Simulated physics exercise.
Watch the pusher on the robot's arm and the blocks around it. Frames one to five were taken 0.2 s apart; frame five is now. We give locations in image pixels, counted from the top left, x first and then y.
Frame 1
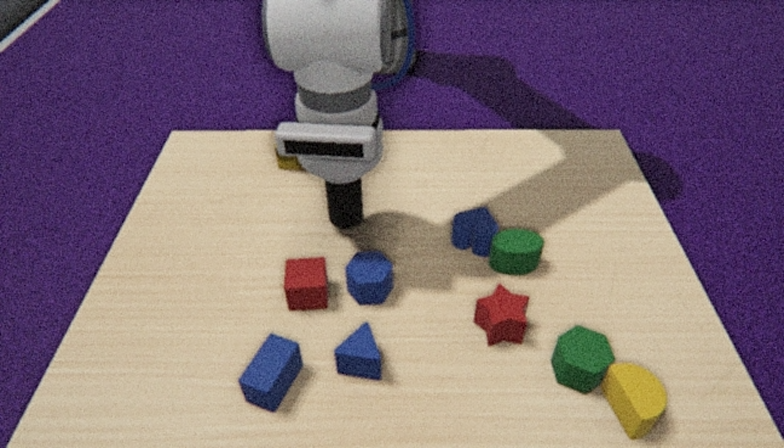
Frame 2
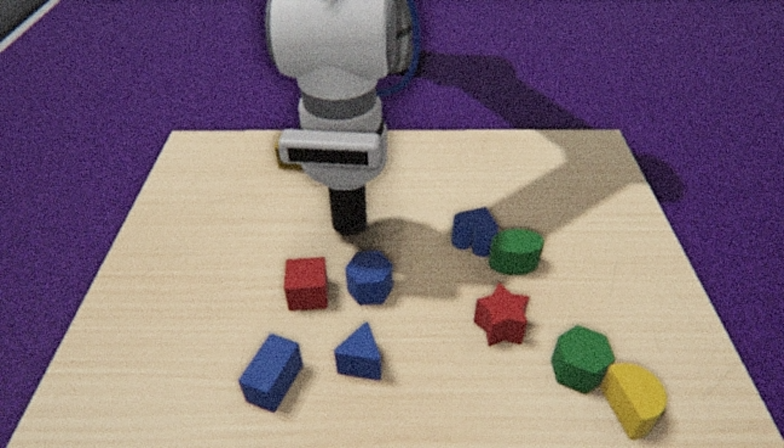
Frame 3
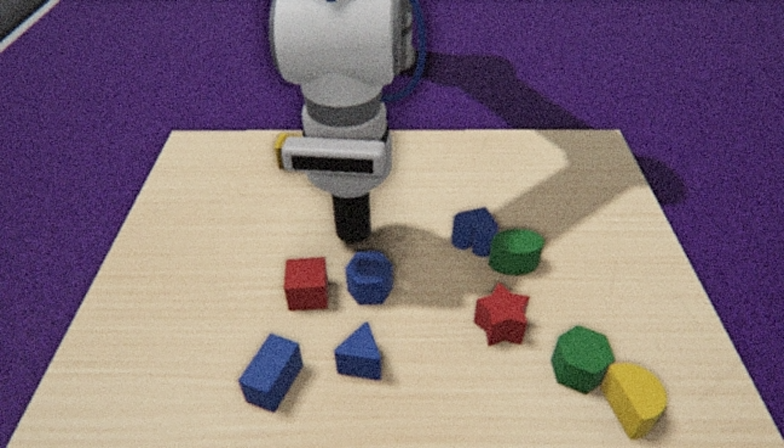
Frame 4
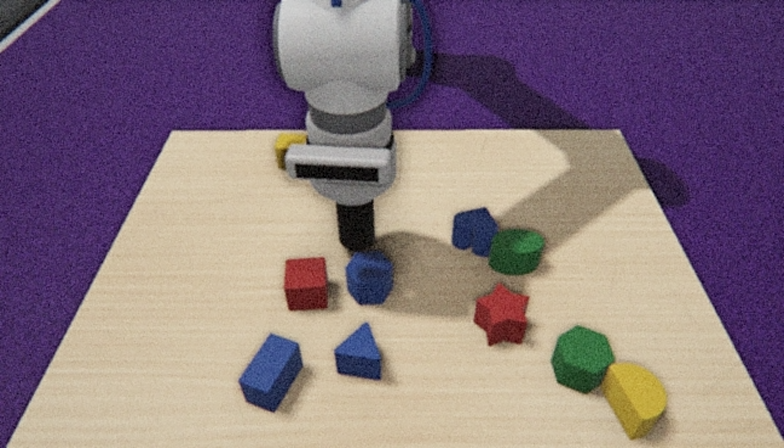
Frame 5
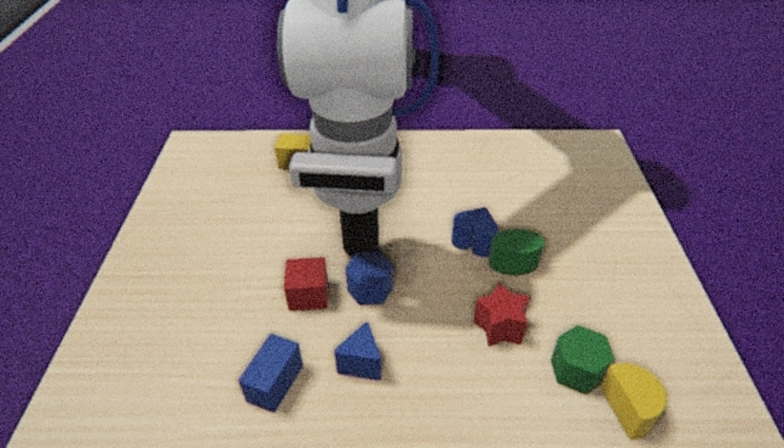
On a pale wooden tabletop against a purple background, seen from above and in front, a white and grey robot arm holds a black pusher. Red, blue and green blocks sit around the middle, with a yellow one at lower right and another partly hidden behind the arm. The arm moves the pusher a short way towards the viewer and slightly right, near the blue hexagon, while the blocks and camera stay still.
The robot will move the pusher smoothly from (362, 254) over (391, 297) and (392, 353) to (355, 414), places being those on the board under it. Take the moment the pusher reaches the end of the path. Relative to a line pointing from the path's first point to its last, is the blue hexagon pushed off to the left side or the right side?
It will end up to the right.
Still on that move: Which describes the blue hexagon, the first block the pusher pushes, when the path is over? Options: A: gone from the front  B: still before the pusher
(B)
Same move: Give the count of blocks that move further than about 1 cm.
Two.
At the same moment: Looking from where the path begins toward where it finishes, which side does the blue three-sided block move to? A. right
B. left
A: Right.
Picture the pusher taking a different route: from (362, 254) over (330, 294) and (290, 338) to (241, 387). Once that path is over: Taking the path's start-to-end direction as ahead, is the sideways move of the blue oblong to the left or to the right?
Slides left.
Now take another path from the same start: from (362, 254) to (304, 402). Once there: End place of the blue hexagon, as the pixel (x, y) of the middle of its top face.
Roughly at (379, 298).
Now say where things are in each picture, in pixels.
In the first picture, tip of the pusher at (346, 217), middles of tops, red four-sided block at (305, 272), blue three-sided block at (360, 343), blue hexagon at (369, 266).
In the second picture, pusher at (350, 224), nothing pushed.
In the third picture, pusher at (353, 231), nothing pushed.
In the fourth picture, pusher at (357, 238), nothing pushed.
In the fifth picture, pusher at (361, 246), red four-sided block at (305, 272), blue three-sided block at (360, 343), blue hexagon at (369, 266).
On the path given first. One third of the way, pusher at (392, 289); blue three-sided block at (359, 346); blue hexagon at (380, 309), turned 40° clockwise.
Two thirds of the way, pusher at (392, 345); blue three-sided block at (328, 389), turned 40° anticlockwise; blue hexagon at (356, 360), turned 95° clockwise.
At the end, pusher at (354, 406); red four-sided block unmoved; blue three-sided block at (260, 425); blue hexagon at (304, 414), turned 130° clockwise.
